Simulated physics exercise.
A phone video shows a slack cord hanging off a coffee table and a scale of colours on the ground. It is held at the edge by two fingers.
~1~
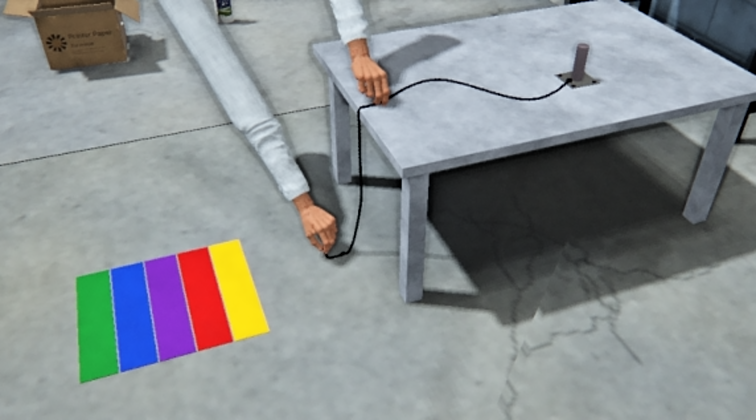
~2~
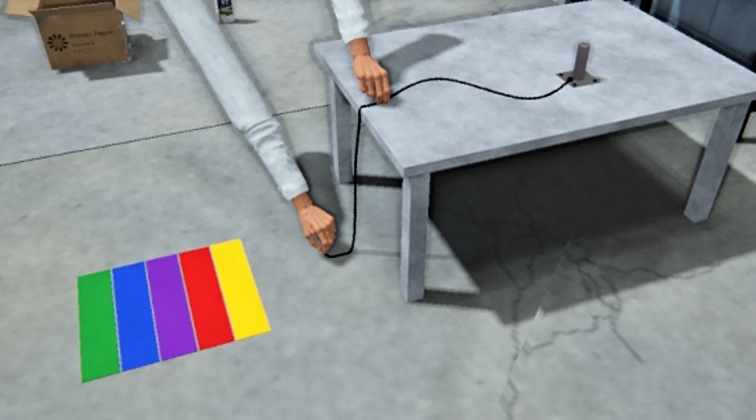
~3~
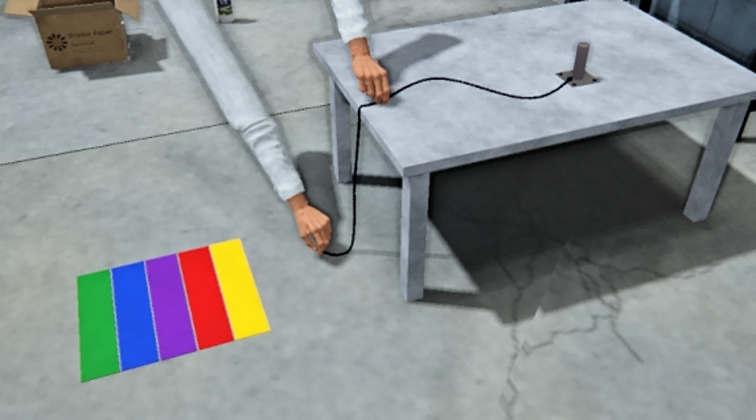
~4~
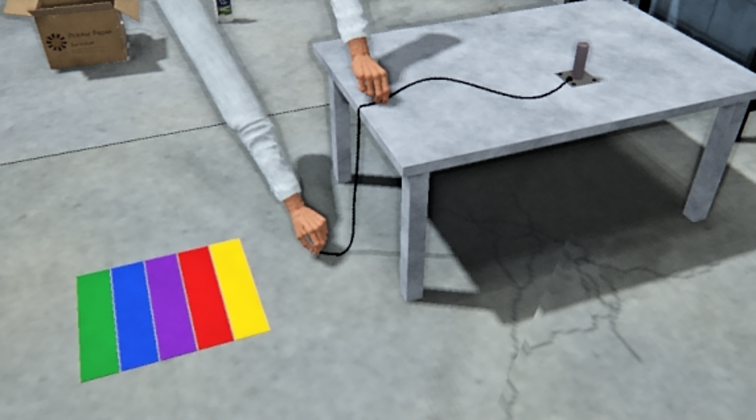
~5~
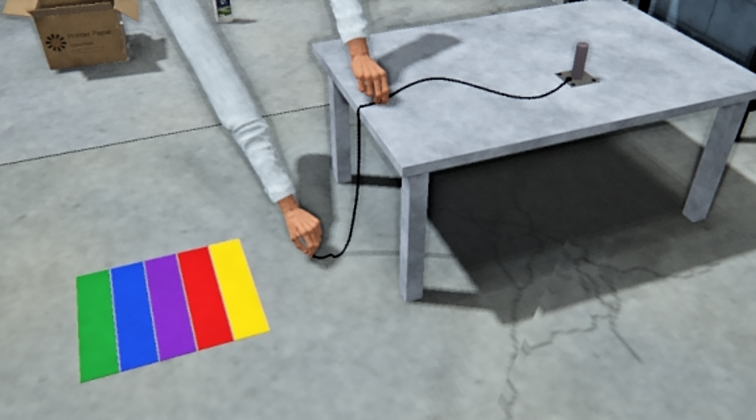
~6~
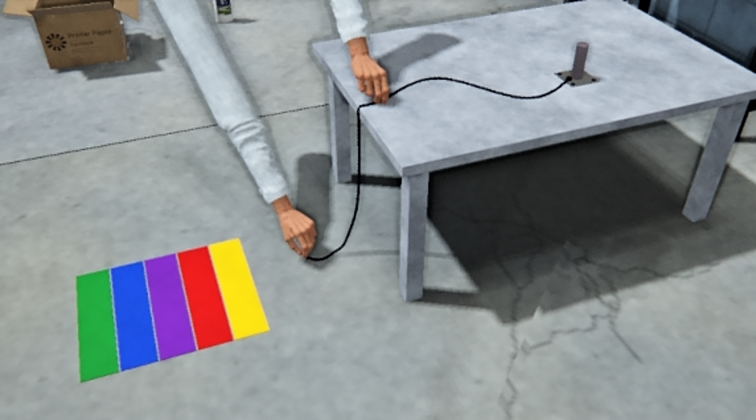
A grey table with a black cord lying over its edge stands on a cracked concrete floor, seen from above at an angle by a still camera. Green, blue, purple, red and yellow stripes lie at lower left, with a cardboard box behind. One hand pinches the cord at the table's edge while the other, holding its low end, moves slightly left towards the stripes.
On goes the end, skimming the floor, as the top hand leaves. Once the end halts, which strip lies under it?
The purple strip lies under it.
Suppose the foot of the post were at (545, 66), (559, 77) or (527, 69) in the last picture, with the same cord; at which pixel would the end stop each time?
The first try gives (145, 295), the second (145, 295) and the third (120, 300).
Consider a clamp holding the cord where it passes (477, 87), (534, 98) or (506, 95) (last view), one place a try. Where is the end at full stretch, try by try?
Respectively (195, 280), (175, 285) and (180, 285).
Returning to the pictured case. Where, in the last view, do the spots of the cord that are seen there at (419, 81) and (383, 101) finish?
Roughly (397, 102) for the first and (346, 123) for the second.
Early on, end near (225, 273); over yellow.
Midway, end near (187, 282); over red.
At the end of the slack, end near (164, 288); over purple. It halts on the purple strip.
